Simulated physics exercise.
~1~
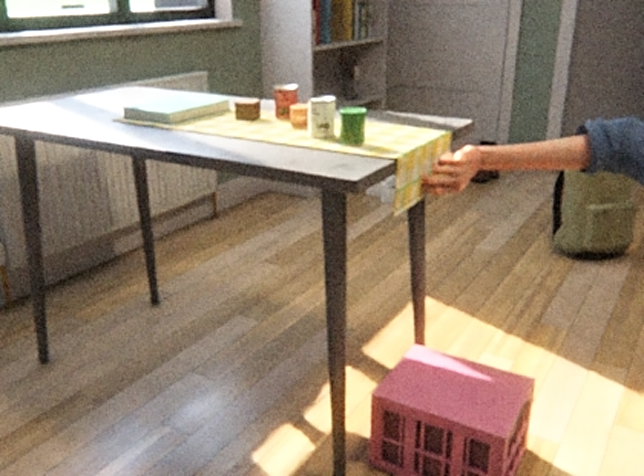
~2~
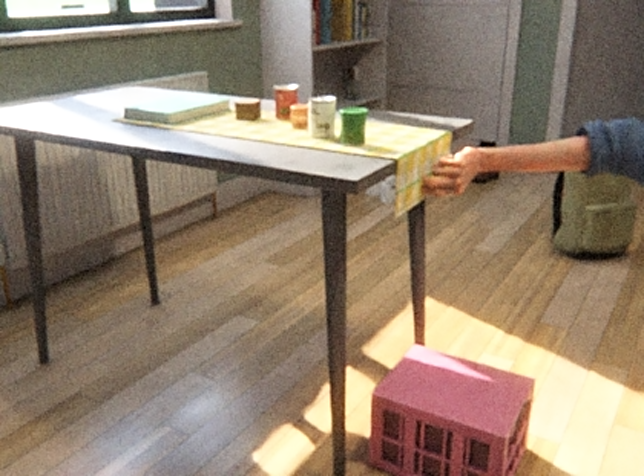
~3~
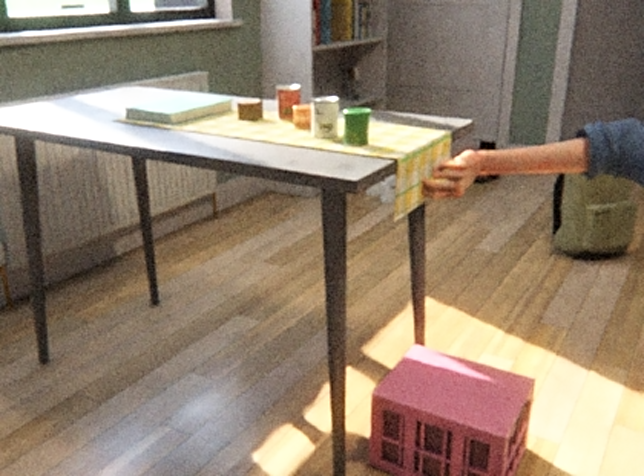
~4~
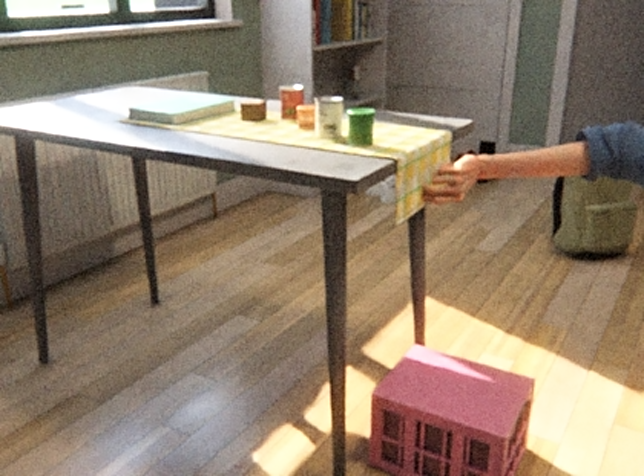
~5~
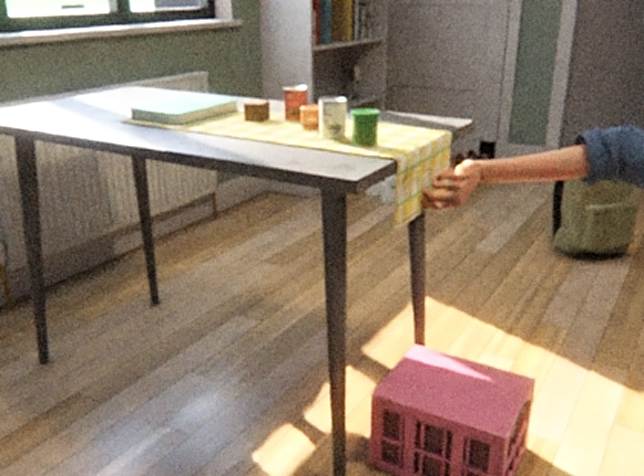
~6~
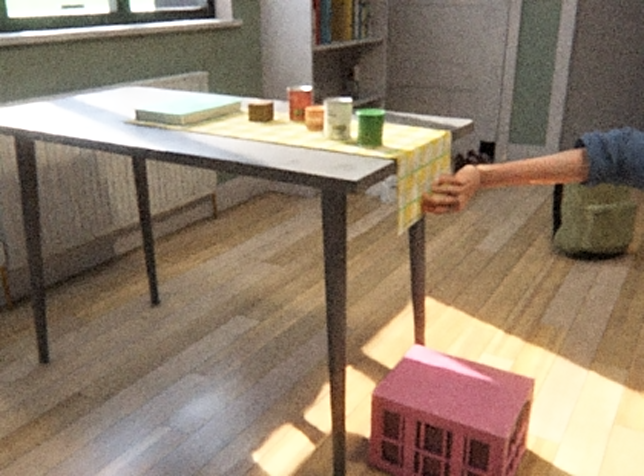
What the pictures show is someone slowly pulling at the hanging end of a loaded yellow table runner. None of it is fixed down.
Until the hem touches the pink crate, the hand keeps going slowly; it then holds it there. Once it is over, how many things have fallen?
Four end up below.
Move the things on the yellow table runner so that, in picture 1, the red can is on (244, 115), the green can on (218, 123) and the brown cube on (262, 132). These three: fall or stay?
The red can does not fall, the green can remains up, the brown cube drops off.
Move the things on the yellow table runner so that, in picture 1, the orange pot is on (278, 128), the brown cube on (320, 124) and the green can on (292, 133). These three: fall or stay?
As for the orange pot, it leaves the top; the brown cube, it leaves the top; the green can, it leaves the top.
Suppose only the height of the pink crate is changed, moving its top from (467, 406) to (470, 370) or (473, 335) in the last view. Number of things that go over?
Numbers: 3; 2.
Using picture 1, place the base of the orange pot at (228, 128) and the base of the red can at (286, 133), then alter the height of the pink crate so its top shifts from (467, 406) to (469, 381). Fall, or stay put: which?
Outcome for the orange pot: It stays. Outcome for the red can: It is lost.
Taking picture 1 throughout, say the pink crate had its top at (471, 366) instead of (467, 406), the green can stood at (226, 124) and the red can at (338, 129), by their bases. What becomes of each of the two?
Green can stays, red can is gone.
Soon after, hem near (422, 289); green can gone.
After that, hem near (422, 340); green can, white can and orange pot gone.
In the end, hem on the crate; green can, white can, orange pot and red can gone. The answer is four.
